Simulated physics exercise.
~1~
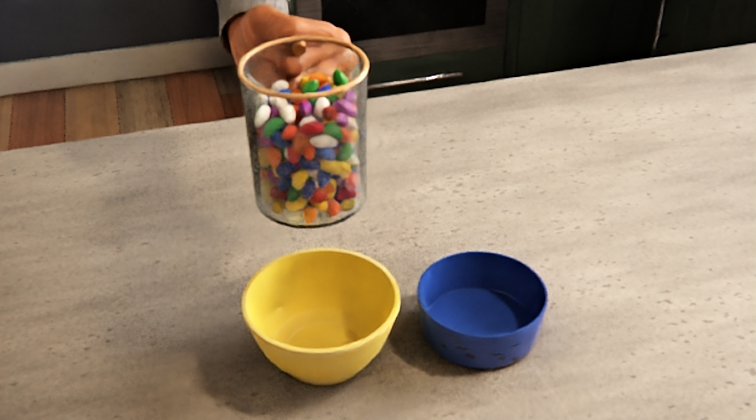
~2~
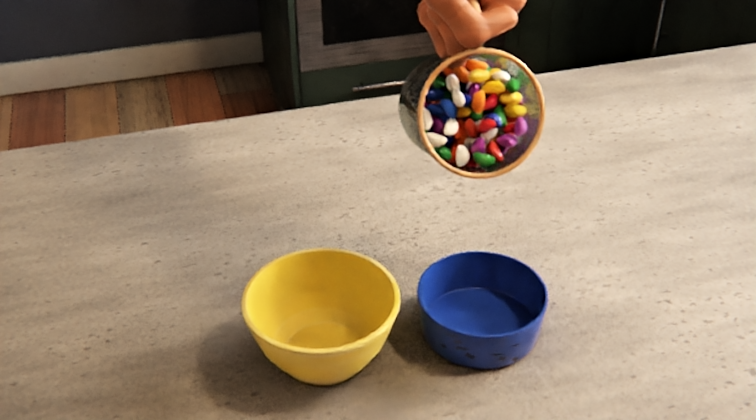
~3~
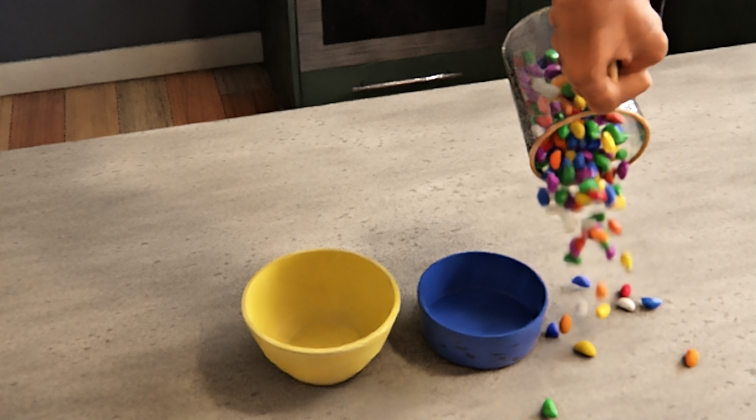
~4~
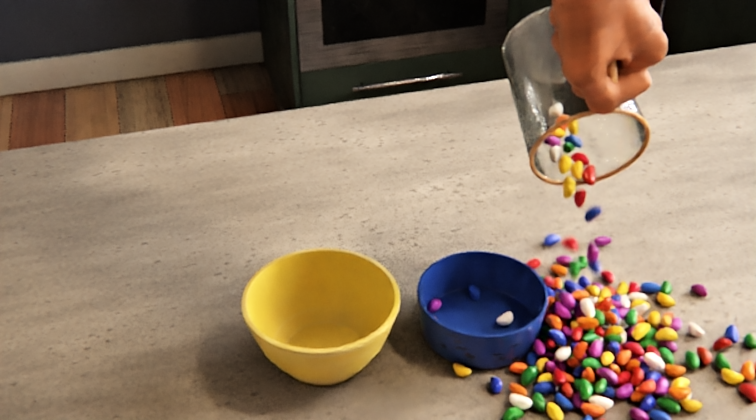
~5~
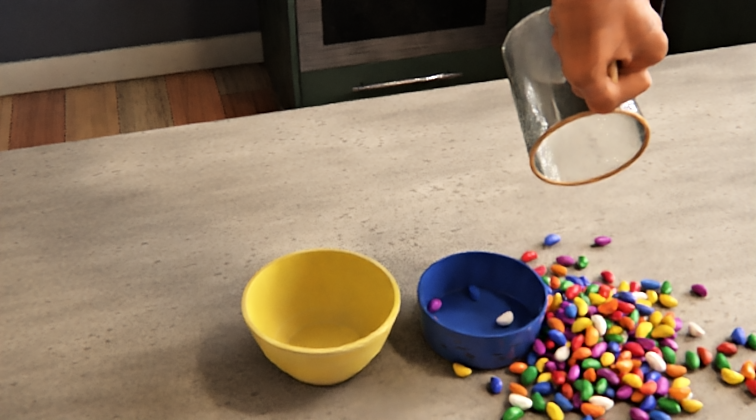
Colorful jelly beans pour from a tilted glass cup, mostly scattering right of the blue dish.
